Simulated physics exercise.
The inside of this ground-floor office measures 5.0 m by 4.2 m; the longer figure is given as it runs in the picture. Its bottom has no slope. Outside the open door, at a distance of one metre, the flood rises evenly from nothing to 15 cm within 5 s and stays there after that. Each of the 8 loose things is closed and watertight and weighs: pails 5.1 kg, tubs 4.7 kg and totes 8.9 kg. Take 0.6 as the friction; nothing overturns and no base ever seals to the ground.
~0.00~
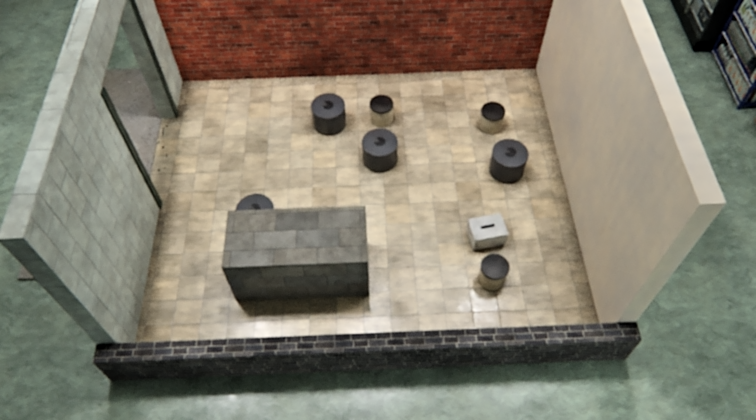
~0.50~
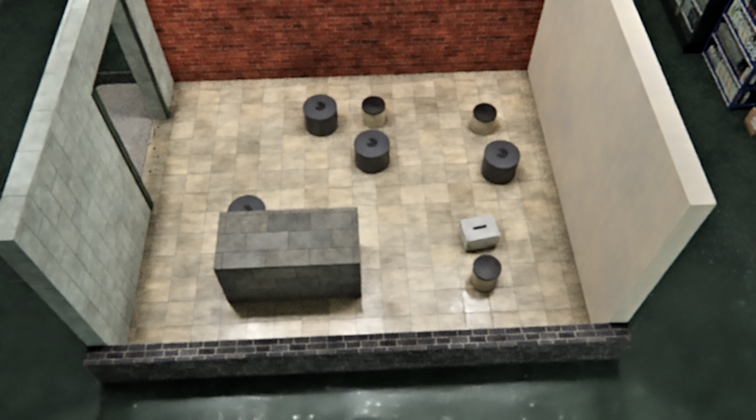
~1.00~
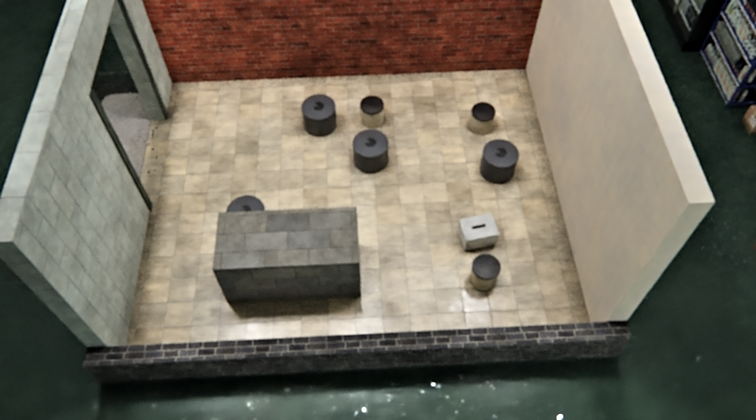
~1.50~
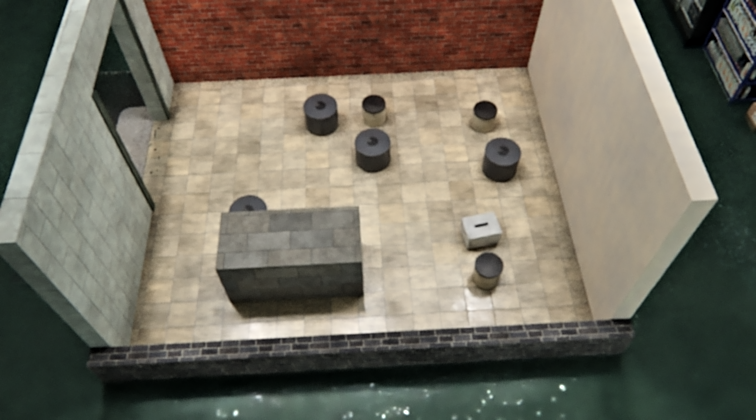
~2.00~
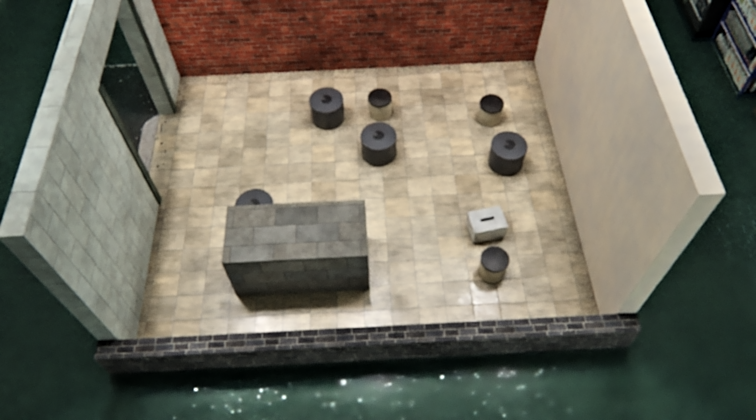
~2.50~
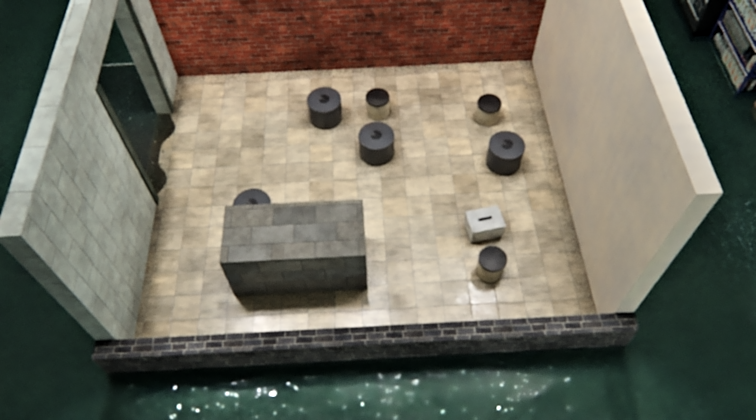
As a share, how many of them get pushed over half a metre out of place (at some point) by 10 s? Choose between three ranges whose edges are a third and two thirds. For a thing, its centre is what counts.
The range is the middle one, a third to two thirds.
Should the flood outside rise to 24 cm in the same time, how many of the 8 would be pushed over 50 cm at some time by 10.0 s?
Count under that change: 6.
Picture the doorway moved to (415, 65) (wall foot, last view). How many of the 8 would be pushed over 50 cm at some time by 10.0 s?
The answer would then be 2.
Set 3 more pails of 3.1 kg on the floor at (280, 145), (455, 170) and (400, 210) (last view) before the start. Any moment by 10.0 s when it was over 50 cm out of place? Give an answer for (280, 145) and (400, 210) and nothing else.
Above the limit, then above the limit.
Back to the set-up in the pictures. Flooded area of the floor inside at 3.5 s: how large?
Near 1.0 m2 in all.
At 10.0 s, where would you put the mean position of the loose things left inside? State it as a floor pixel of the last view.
Near (479, 164).
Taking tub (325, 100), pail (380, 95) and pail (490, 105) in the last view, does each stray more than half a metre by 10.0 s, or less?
In that order: Past it, less, under.
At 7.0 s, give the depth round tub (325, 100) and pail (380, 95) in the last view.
Depths: Near 5 cm, then near 3 cm.
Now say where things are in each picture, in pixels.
The first frame shows a pail at (381, 103), on the bottom; a pail at (493, 111), on the bottom; water covers 0.0 m2; 0 of 8 have shifted.
The second frame shows a pail at (374, 105) rests on the ground; a pail at (485, 112) rests on the ground; water covers 0.0 m2; 0 of 8 have shifted.
The third frame shows a pail at (372, 104), on the bottom; a pail at (484, 111), on the bottom; water covers 0.0 m2; 0 of 8 have shifted.
The fourth frame shows a pail at (374, 103) rests on the ground; a pail at (486, 110) rests on the ground; water covers 0.0 m2; 0 of 8 have shifted.
The fifth frame shows a pail at (380, 97) rests on the ground; a pail at (492, 103) rests on the ground; water covers 0.0 m2; 0 of 8 have shifted.
The sixth frame shows a pail at (378, 97), on the bottom; a pail at (490, 103), on the bottom; water covers 0.0 m2; 0 of 8 have shifted.
After 3.5 s 0 of 8 are over 50 cm from their spots; 0 afloat.
After 4.5 s 0 of 8 are over 50 cm from their spots; 0 afloat.
After 7.0 s 0 of 8 are over 50 cm from their spots; 2 afloat.
After 10.0 s 3 of 8 are over 50 cm from their spots, and 3 have been at some point; 4 afloat.
